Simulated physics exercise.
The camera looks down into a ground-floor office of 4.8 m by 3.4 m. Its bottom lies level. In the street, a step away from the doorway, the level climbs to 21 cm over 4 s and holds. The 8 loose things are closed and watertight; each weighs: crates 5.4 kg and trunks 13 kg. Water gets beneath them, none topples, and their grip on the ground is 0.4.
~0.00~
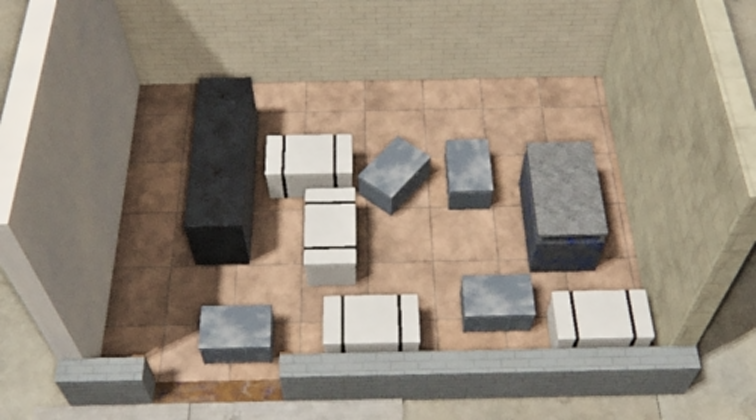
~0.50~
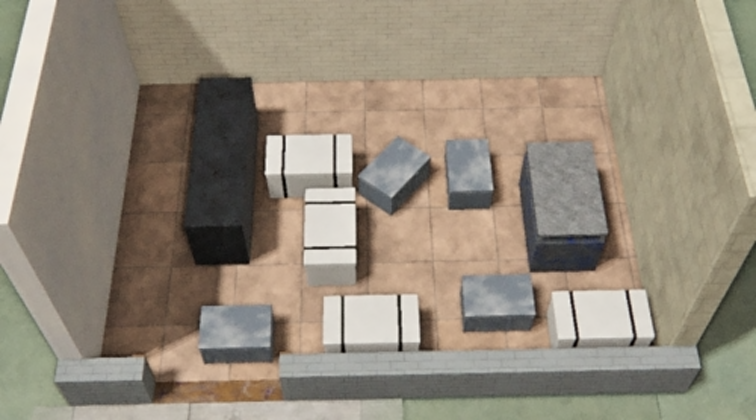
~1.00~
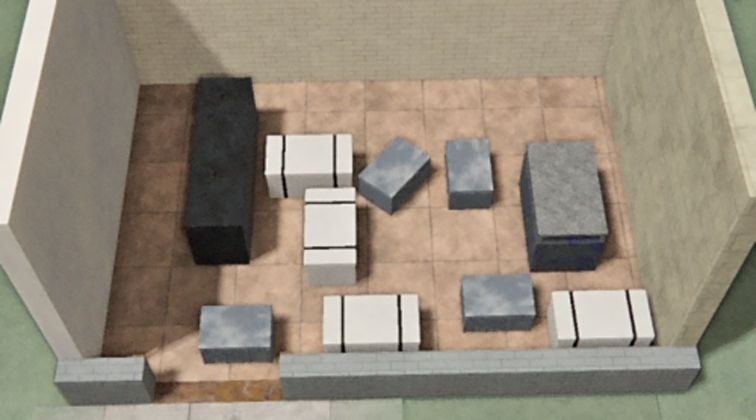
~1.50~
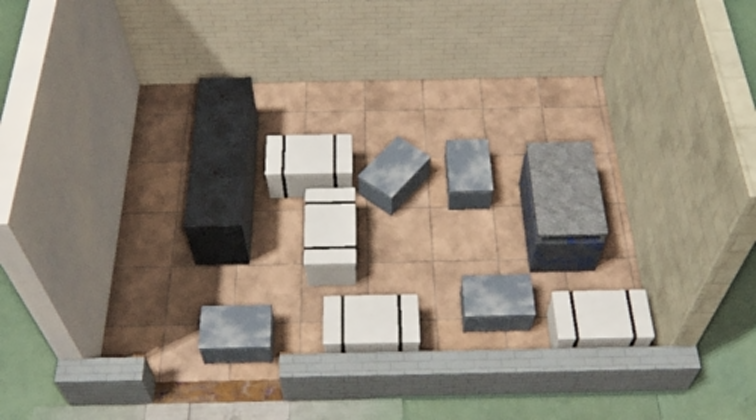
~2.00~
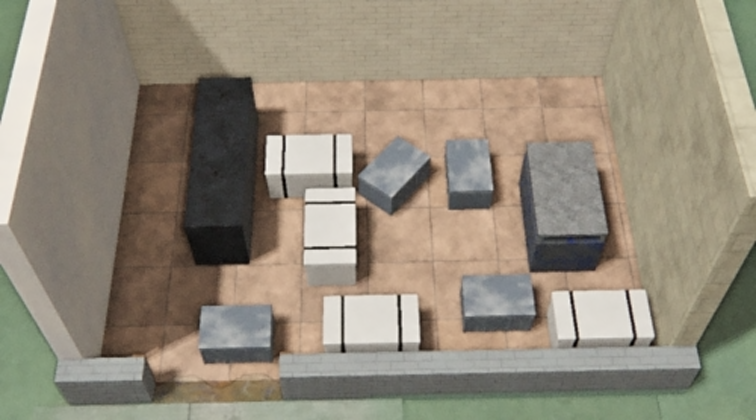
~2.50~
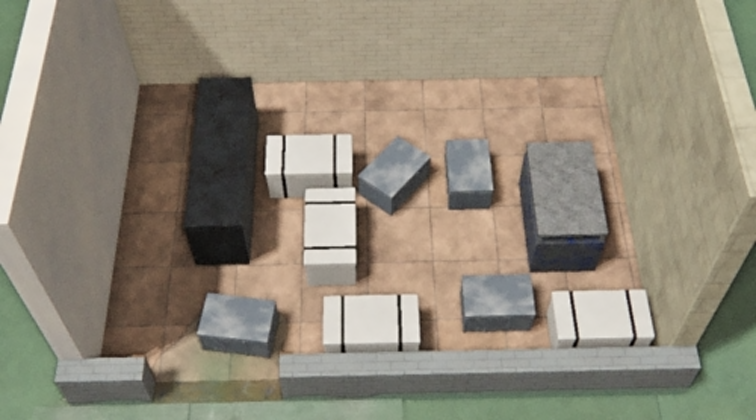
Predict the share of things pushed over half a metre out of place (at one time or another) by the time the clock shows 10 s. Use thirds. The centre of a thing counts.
That comes to one to two thirds.
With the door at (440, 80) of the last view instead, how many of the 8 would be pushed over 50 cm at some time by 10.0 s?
In that case 7 of them.
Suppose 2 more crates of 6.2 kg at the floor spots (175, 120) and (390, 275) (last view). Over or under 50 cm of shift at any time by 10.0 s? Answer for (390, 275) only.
Answer: More.
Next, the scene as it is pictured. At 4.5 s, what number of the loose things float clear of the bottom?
At that moment 1.
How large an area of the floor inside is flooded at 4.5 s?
Some 5.0 m2.
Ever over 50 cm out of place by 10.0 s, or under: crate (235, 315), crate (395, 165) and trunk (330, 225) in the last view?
In that order: Over, over, past it.
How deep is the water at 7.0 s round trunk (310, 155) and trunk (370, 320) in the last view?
About 9 and 1 cm.
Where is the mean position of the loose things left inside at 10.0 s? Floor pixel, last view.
Near (495, 203).
After 3.5 s 1 of 8 are over 50 cm from their spots; 0 afloat.
After 4.5 s 1 of 8 are over 50 cm from their spots; 1 afloat.
After 7.0 s 5 of 8 are over 50 cm from their spots; 4 afloat.
After 10.0 s 5 of 8 are over 50 cm from their spots, and 5 have been at some point; 6 afloat.
